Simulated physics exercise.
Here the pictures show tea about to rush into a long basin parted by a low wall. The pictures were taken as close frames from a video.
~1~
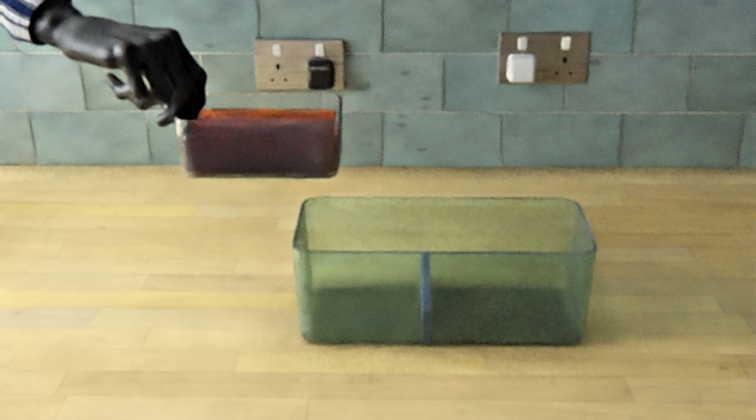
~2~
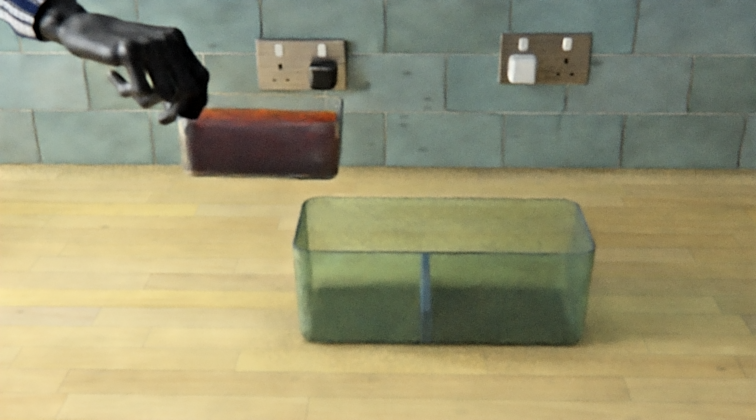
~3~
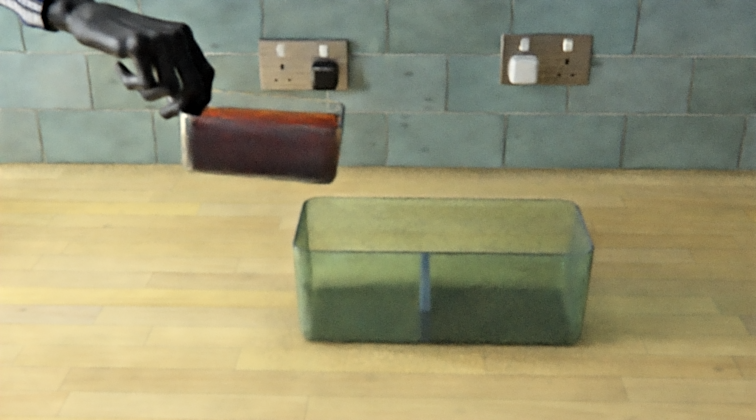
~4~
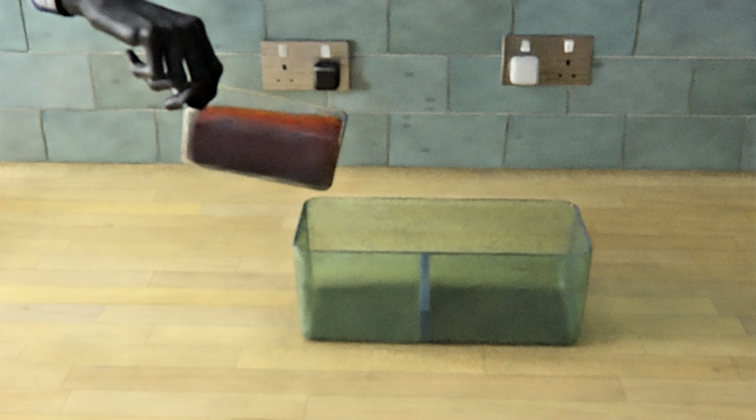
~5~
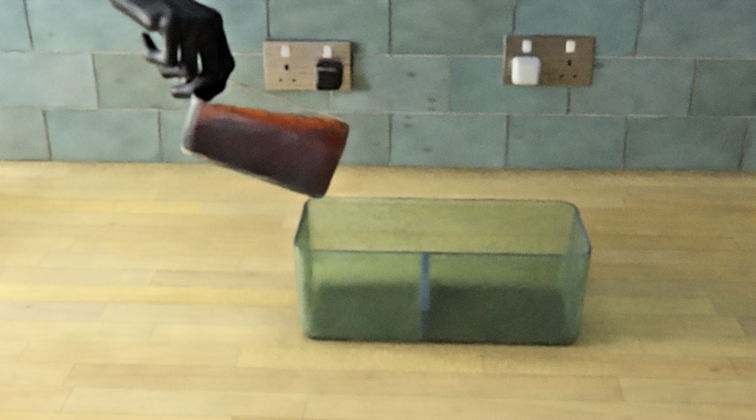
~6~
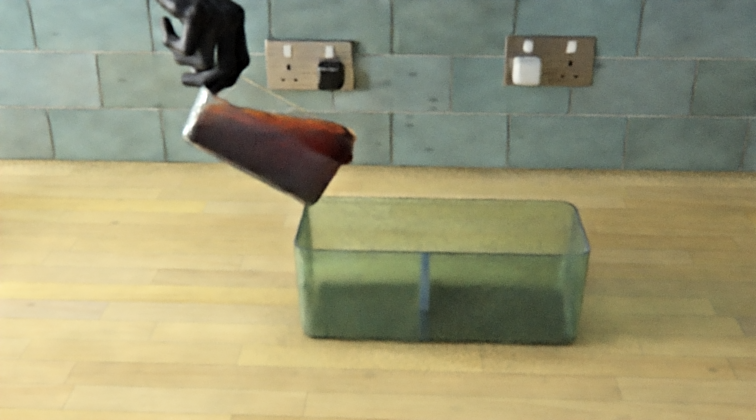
We see a black-gloved hand holding a clear container of dark reddish-brown liquid above a green-tinted, divided basin on a wooden counter, first nearly level, then tilting steadily down to the right as the hand rises slightly.
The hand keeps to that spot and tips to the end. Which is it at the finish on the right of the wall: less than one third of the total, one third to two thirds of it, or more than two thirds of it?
At the finish the right of the wall has less than one third of the total.
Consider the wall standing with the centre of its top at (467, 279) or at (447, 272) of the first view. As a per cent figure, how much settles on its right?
Roughly 5 per cent first and roughly 0 per cent second.
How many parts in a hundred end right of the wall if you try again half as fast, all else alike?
About 10 in a hundred.
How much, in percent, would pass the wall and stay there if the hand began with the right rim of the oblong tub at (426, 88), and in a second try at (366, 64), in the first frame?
The first gives 75 %, the second 50 %.
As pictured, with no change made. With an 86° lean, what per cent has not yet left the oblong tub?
Close to 15 per cent.
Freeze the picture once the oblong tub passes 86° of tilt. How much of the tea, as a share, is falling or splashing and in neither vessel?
Around 25 percent.
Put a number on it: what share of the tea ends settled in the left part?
Some 80 parts in a hundred.
A moment on, the oblong tub is tipped on its side and 15 per cent is still to pour, 58 is left of the wall and 0 right of it.
Next, the oblong tub is tipped right over and 4 per cent is still to pour, 85 is left of the wall and 5 right of it.
Then the oblong tub is tipped right over and 0 per cent is still to pour, 80 is left of the wall and 11 right of it.
Later the oblong tub is tipped right over and 0 per cent is still to pour, 80 is left of the wall and 11 right of it.
At rest 80 per cent lies left of the wall, 11 right of it and 9 outside.
